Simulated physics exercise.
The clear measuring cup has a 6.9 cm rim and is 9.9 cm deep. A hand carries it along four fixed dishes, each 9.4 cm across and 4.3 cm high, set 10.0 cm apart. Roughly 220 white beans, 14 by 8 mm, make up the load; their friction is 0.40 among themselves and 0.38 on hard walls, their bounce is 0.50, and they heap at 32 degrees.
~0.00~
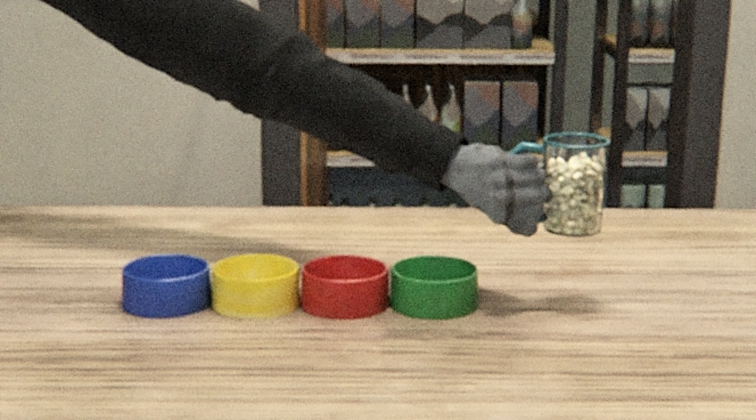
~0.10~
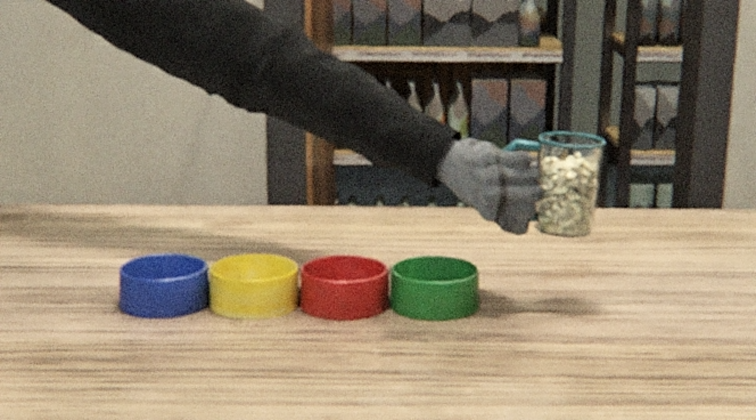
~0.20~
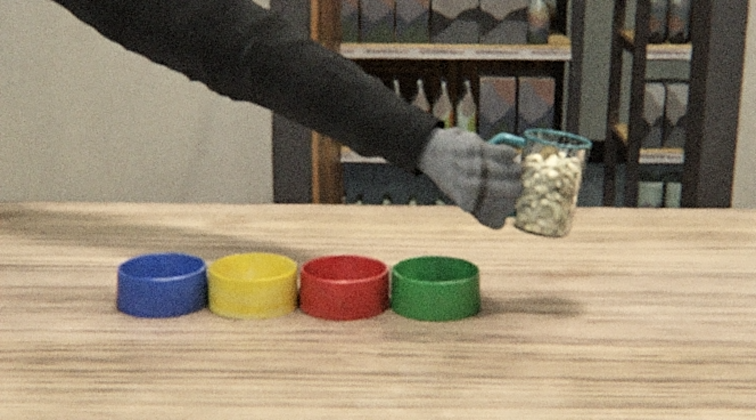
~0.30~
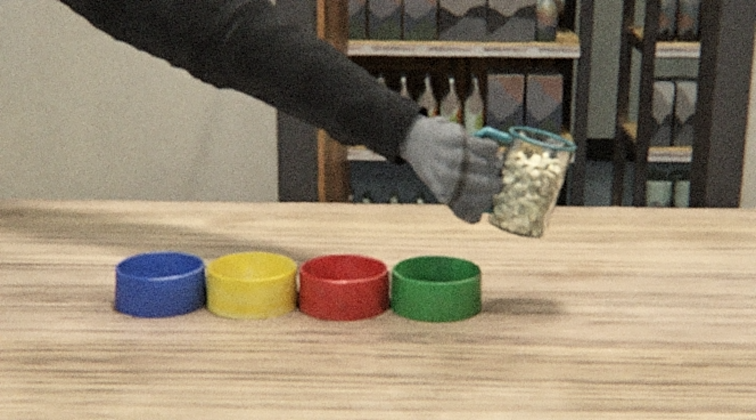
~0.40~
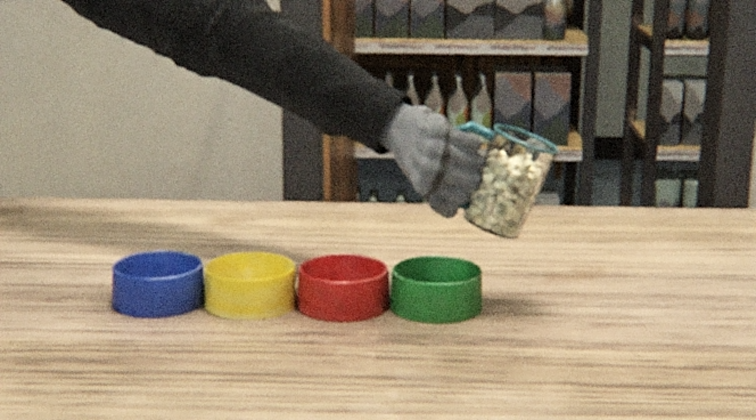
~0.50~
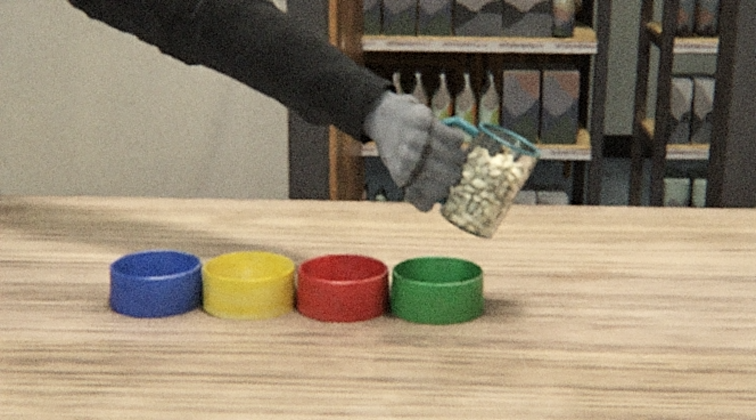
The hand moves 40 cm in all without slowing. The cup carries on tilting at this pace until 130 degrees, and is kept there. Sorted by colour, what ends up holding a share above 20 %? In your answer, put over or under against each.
Red dish - under; blue dish - under; green dish - under; yellow dish - over; counter - under.
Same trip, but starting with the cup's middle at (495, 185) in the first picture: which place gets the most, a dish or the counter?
The biggest share goes to blue.
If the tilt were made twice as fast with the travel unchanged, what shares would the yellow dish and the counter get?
Yellow 0; counter 10.
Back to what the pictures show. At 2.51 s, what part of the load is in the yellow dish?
Estimate to date: Some 100 %.
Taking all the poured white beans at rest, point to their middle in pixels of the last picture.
Centre at rest, approx.: (255, 284) px.
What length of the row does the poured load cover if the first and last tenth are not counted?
Length: About 6 cm.
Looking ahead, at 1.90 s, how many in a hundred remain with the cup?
95 %.
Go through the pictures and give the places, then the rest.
In the first picture, cup at (574, 185), tilt 0 degrees, lip at (608, 141), moved 0.0 cm; middle of the pieces at (575, 193); green dish at (435, 269); red dish at (345, 268); yellow dish at (255, 268); blue dish at (166, 267).
In the second picture, cup at (568, 185), tilt 2 degrees, lip at (604, 142), moved 1.0 cm; middle of the pieces at (568, 193).
In the third picture, cup at (549, 184), tilt 8 degrees, lip at (590, 144), moved 3.2 cm; middle of the pieces at (548, 193).
In the fourth picture, cup at (529, 183), tilt 14 degrees, lip at (574, 147), moved 5.6 cm; middle of the pieces at (527, 192).
In the fifth picture, cup at (508, 183), tilt 20 degrees, lip at (557, 150), moved 7.9 cm; middle of the pieces at (506, 191).
In the sixth picture, cup at (488, 182), tilt 25 degrees, lip at (540, 154), moved 10.2 cm; middle of the pieces at (484, 190); green dish at (438, 270); red dish at (343, 268); yellow dish at (249, 266); blue dish at (156, 264). Its pace works out near 60 degrees a second; the hand travels 23 cm a second.
After 1.34 s, tilt 74 degrees; cup holds 100 %.
After 1.90 s, tilt 107 degrees; cup holds 95 %, yellow 5 %.
Then, at 2.51 s, tilt 130 degrees; cup holds 0 %, yellow 100 %.
In the end, at 2.9 s, red 0 %, blue 0 %, green 0 %, yellow 100 %, counter 0 %.
